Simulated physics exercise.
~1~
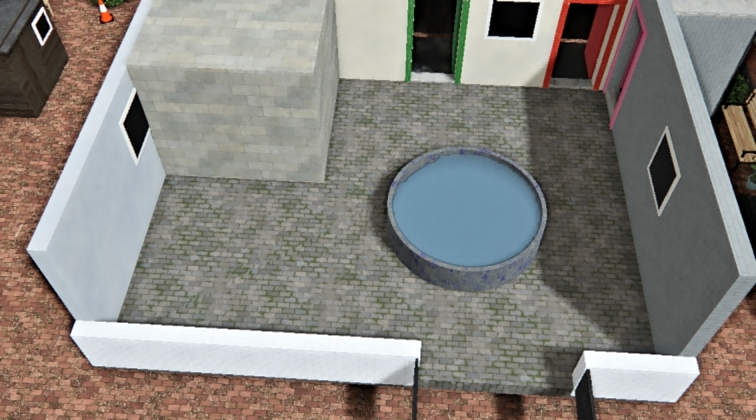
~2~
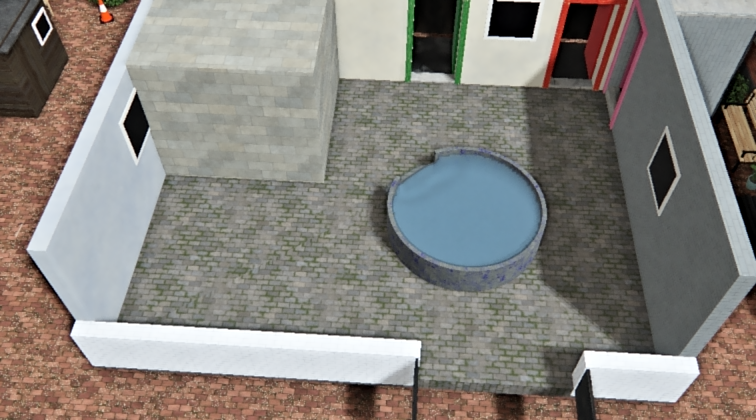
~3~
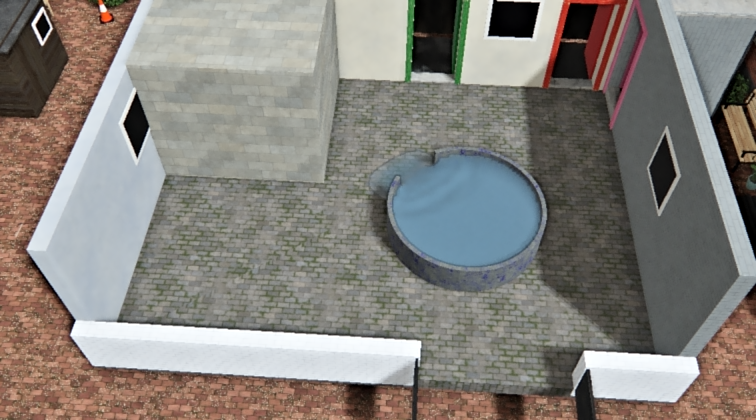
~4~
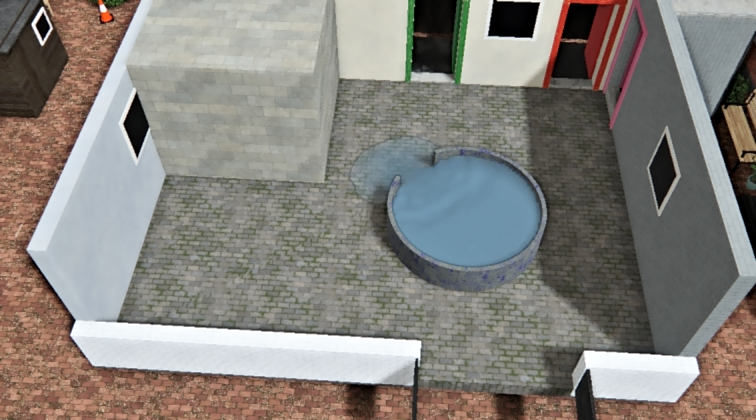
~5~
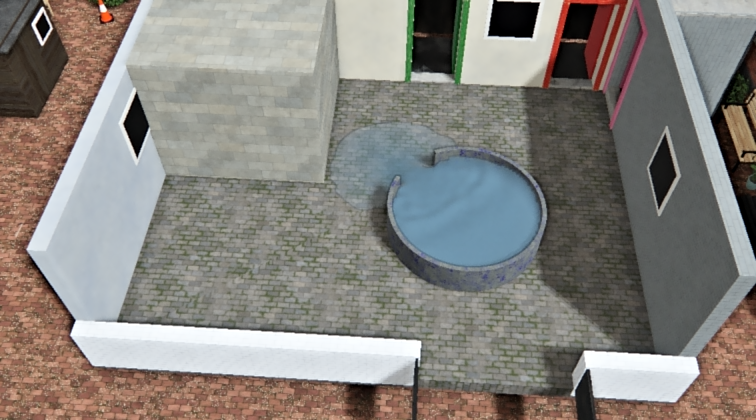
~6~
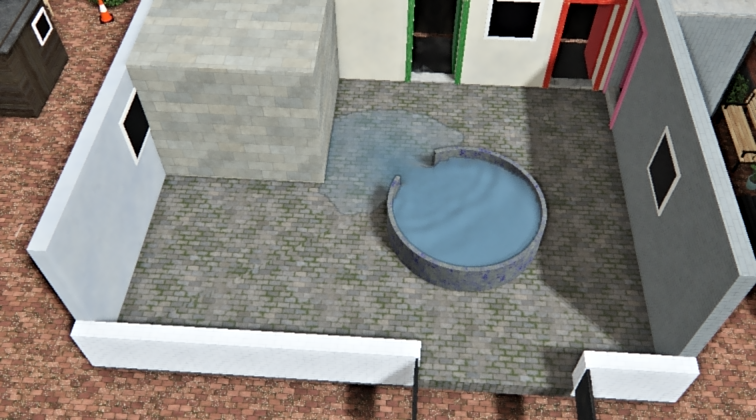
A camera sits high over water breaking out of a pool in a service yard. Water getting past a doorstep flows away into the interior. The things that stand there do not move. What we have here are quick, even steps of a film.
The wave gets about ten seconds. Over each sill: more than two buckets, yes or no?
Pink door: No, not more; green door: Yes, more; red door: Yes, more.
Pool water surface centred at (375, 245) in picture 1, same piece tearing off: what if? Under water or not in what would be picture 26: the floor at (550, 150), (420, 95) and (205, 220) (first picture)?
Point by point: Still bare; swamped; swamped.
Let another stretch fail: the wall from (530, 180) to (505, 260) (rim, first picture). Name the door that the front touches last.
Answer: The green-painted one.
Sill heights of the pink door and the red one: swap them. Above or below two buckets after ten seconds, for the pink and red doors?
Result: Pink tops the limit, red comes up short.
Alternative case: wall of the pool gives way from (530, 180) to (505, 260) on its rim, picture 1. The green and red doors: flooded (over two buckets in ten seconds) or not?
I'd say the green door lets in too little, and the red door ends up above.
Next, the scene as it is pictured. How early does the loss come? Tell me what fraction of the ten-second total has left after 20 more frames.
I'd estimate some 20 per cent.
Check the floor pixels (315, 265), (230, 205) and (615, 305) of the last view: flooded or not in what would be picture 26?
First spot soaked, second not wet, third not wet.
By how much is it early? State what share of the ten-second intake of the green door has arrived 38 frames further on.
65 %.
A moment on, water covers 15 % of the floor; the pink door not reached, the green door not reached, the red door not reached.
Next, water covers 20 % of the floor; the pink door not reached, the green door under two buckets in, the red door not reached.
Then, water covers 30 % of the floor; the pink door not reached, the green door over two buckets in, the red door not reached.
Later, water covers 55 % of the floor; the pink door wet at the sill, nothing in, the green door far over two buckets in, the red door under two buckets in.
In the end, water covers 80 % of the floor; the pink door wet at the sill, nothing in, the green door far over two buckets in, the red door over two buckets in.
